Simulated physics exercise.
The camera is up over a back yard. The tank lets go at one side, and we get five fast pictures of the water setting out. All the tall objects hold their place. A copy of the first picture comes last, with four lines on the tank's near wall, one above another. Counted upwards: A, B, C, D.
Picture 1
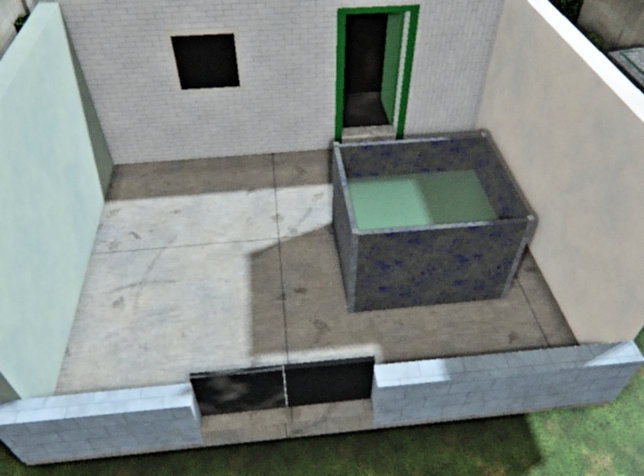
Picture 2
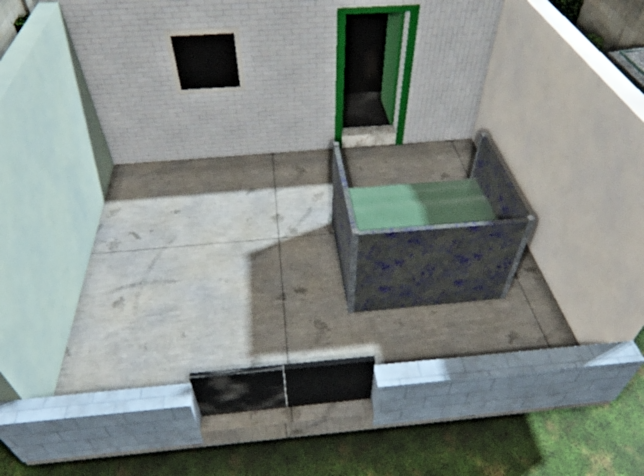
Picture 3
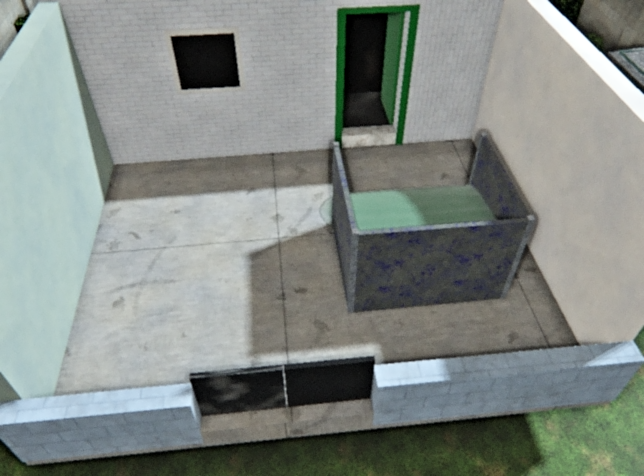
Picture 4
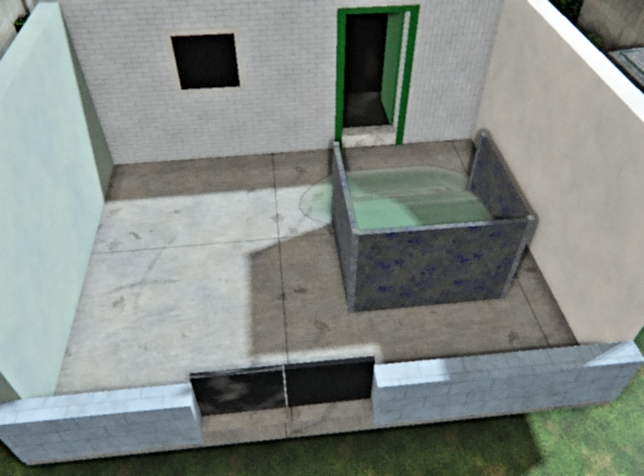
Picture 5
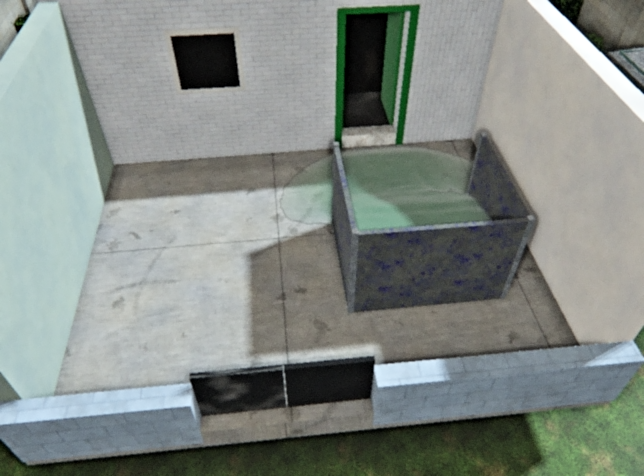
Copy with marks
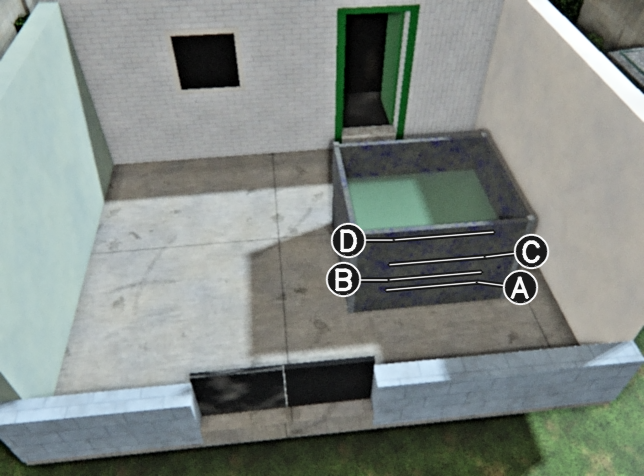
In a walled back yard, a dark tank's back side vanishes and water spreads across the paving.
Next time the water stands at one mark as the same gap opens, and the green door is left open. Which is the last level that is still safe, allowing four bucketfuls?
A.
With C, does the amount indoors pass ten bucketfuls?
Yes, it does.
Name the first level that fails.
B.
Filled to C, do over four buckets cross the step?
Yes, it does.
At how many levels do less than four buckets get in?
One of them.
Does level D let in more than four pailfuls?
Yes.
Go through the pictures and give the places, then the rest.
Water in the tank at rest, its middle at (421, 210); foot of the green doorway at (368, 146); shut gate at (284, 372), in the first picture.
Water covers 2 % of the ground, its front hidden from here, in the second picture.
Water covers 5 % of the ground, its front hidden from here, in the third picture.
In the fourth picture, 11 % of the ground under water, visible out to (308, 198).
In the fifth picture, 19 % of the ground under water, visible out to (301, 175).
In white, A at (432, 286); B at (434, 276); C at (438, 260); D at (443, 236); from the bottom up A, B, C, D.
If A is chosen, a bucket or two gets in.
If B is chosen, about 9 bucketfuls get in.
If C is chosen, dozens of bucketfuls pour in.
If D is chosen, dozens of bucketfuls pour in.
